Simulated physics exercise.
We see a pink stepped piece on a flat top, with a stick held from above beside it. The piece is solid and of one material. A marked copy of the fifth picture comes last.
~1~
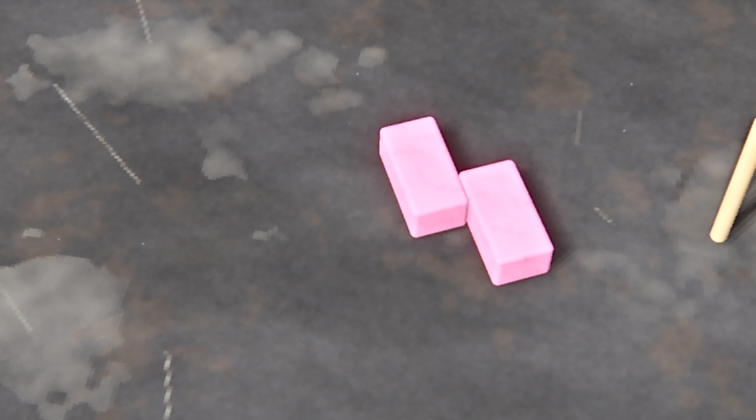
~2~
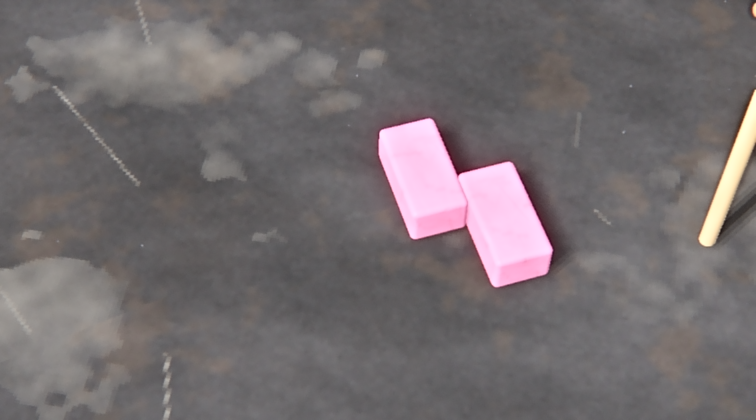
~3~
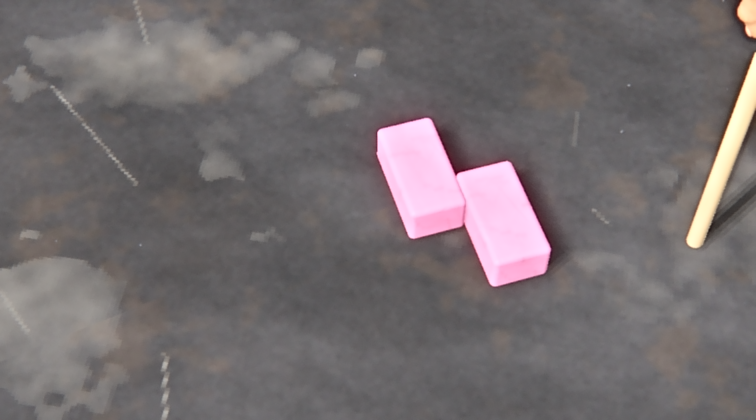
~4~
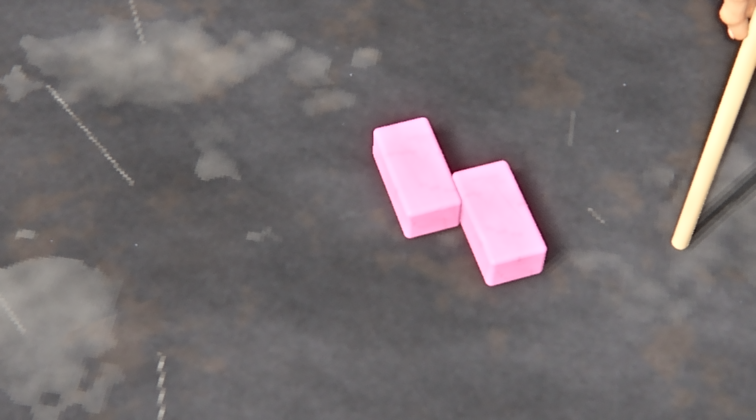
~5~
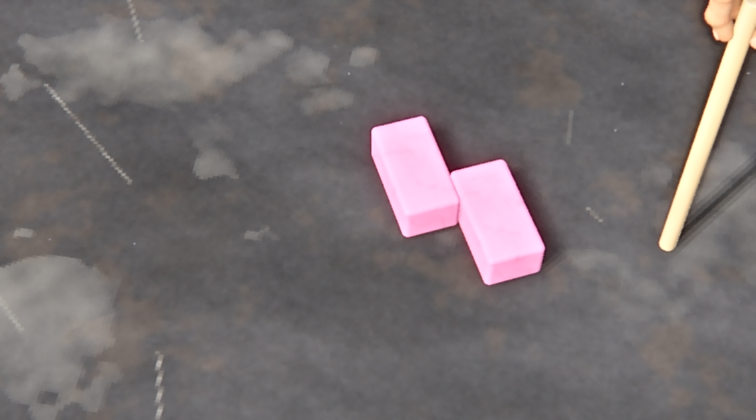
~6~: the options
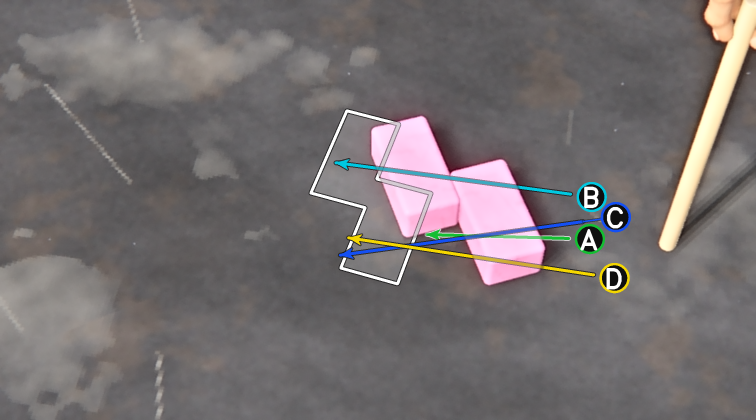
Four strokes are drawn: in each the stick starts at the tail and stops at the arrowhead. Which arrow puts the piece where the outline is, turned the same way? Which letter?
Push along A.
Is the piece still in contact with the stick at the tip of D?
At the end, yes.
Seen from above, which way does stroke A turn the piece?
Clockwise.
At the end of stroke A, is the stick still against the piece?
Yes.
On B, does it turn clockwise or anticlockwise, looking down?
On that stroke, anticlockwise.
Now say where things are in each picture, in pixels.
Pink stepped piece (423, 163), in the first frame.
Pink stepped piece (423, 165), in the second frame.
Pink stepped piece (421, 165), in the third frame.
Pink stepped piece (417, 164), in the fourth frame.
Pink stepped piece (415, 163), in the fifth frame.
On the marked copy, A from (569, 238) to (427, 235); B from (571, 194) to (336, 163); C from (583, 222) to (340, 255); D from (594, 275) to (349, 238).
Taking A. A third of the way, foot of the stick (516, 238), piece (407, 160).
Two thirds of the way, foot of the stick (464, 237), piece (378, 147).
When it is over, foot of the stick (427, 236), piece (357, 135); it fills the outline.
As for the rest, B leaves the piece out of the outline, at (350, 200); C leaves the piece out of the outline, at (346, 131); D leaves the piece out of the outline, at (367, 119).
